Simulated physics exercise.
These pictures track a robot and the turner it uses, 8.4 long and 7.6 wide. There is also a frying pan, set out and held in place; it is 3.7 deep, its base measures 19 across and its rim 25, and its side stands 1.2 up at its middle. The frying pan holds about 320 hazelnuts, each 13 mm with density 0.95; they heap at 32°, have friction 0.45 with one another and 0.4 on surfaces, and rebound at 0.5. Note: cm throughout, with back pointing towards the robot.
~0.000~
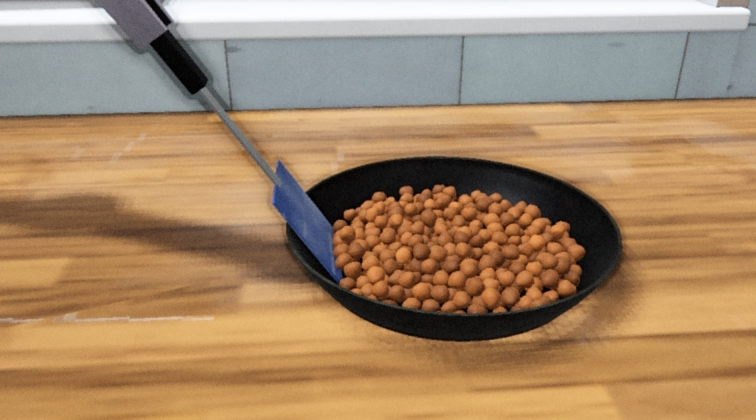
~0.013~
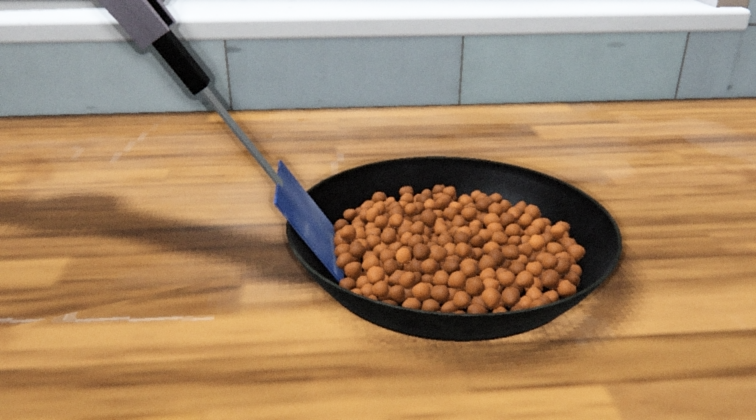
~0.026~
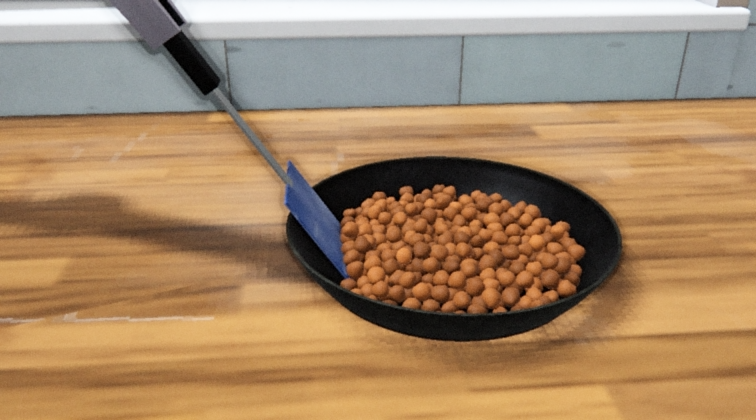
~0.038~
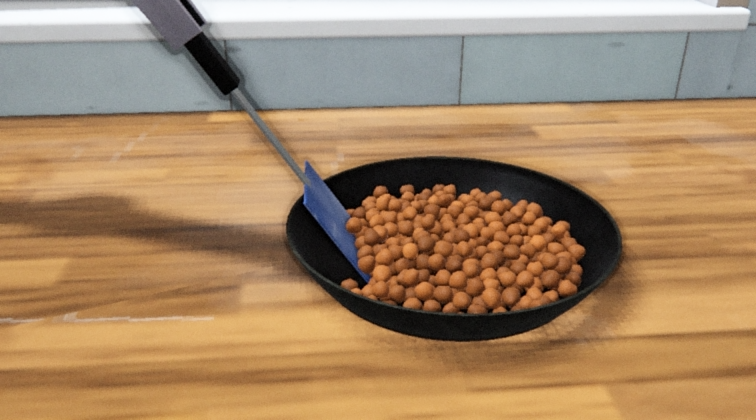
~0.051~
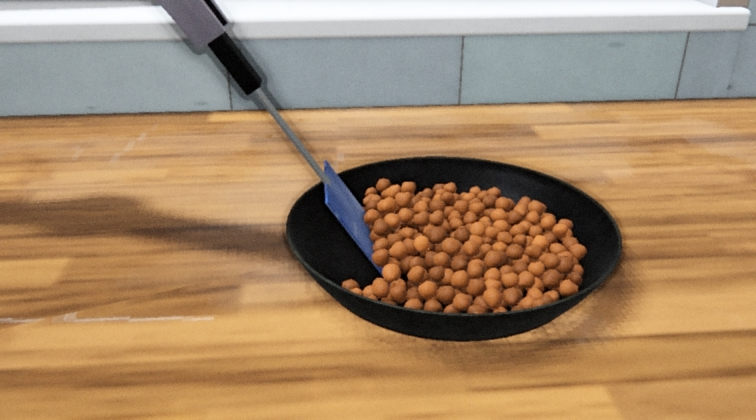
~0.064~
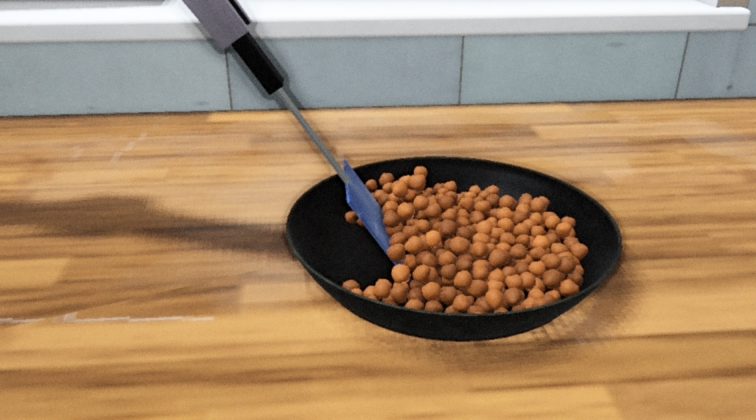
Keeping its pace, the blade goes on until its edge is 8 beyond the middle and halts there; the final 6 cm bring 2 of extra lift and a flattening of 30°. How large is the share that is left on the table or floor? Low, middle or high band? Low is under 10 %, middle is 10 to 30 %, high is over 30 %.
Middle band.
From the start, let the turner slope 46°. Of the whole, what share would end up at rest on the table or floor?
In that case around 15 per cent.
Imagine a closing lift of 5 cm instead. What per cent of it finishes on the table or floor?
Result: Approx. 20 %.
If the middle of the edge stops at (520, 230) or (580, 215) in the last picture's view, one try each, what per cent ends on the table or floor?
Respectively about 10 and 40 percent end on the table or floor.
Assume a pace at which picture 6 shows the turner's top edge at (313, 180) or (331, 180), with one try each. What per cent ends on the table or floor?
Near 5 per cent in the first try and near 15 per cent in the second.
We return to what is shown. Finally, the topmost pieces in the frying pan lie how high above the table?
Near 5.0 centimetres high.
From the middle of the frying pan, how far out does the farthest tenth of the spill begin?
That's near 40 cm.
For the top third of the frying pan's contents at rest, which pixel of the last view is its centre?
I'd say around pixel (560, 232).
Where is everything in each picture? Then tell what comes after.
The first frame shows turner top edge at (276, 180), sloping 57°; upper third of the load around (453, 240), from x 340 to 575, top at y 190; 323 in the frying pan.
The second frame shows turner top edge at (277, 180), sloping 57°; upper third of the load around (453, 240), from x 340 to 575, top at y 190.
The third frame shows turner top edge at (287, 181), sloping 57°; upper third of the load around (446, 238), from x 350 to 575, top at y 190.
The fourth frame shows turner top edge at (305, 181), sloping 57°; upper third of the load around (436, 234), from x 350 to 575, top at y 190.
The fifth frame shows turner top edge at (326, 180), sloping 57°; upper third of the load around (438, 229), from x 350 to 580, top at y 185.
The sixth frame shows turner top edge at (346, 179), sloping 57°; upper third of the load around (437, 228), from x 350 to 580, top at y 175; 323 in the frying pan.
By 0.10 s, sloping 57°, highest piece 8 above the table; 323 in the frying pan.
By 0.13 s, sloping 48°, highest piece 10 above the table; 321 in the frying pan, 2 on the blade or in flight.
By 0.34 s, sloping 27°, highest piece 7 above the table; 264 in the frying pan, 53 on the table or floor, 6 on the blade or in flight.
By 1.39 s, sloping 27°, highest piece 5 above the table; 264 in the frying pan, 59 on the table or floor.
Final count, 264 in the frying pan, 59 on the table or floor. That is 18 % on the table or floor.
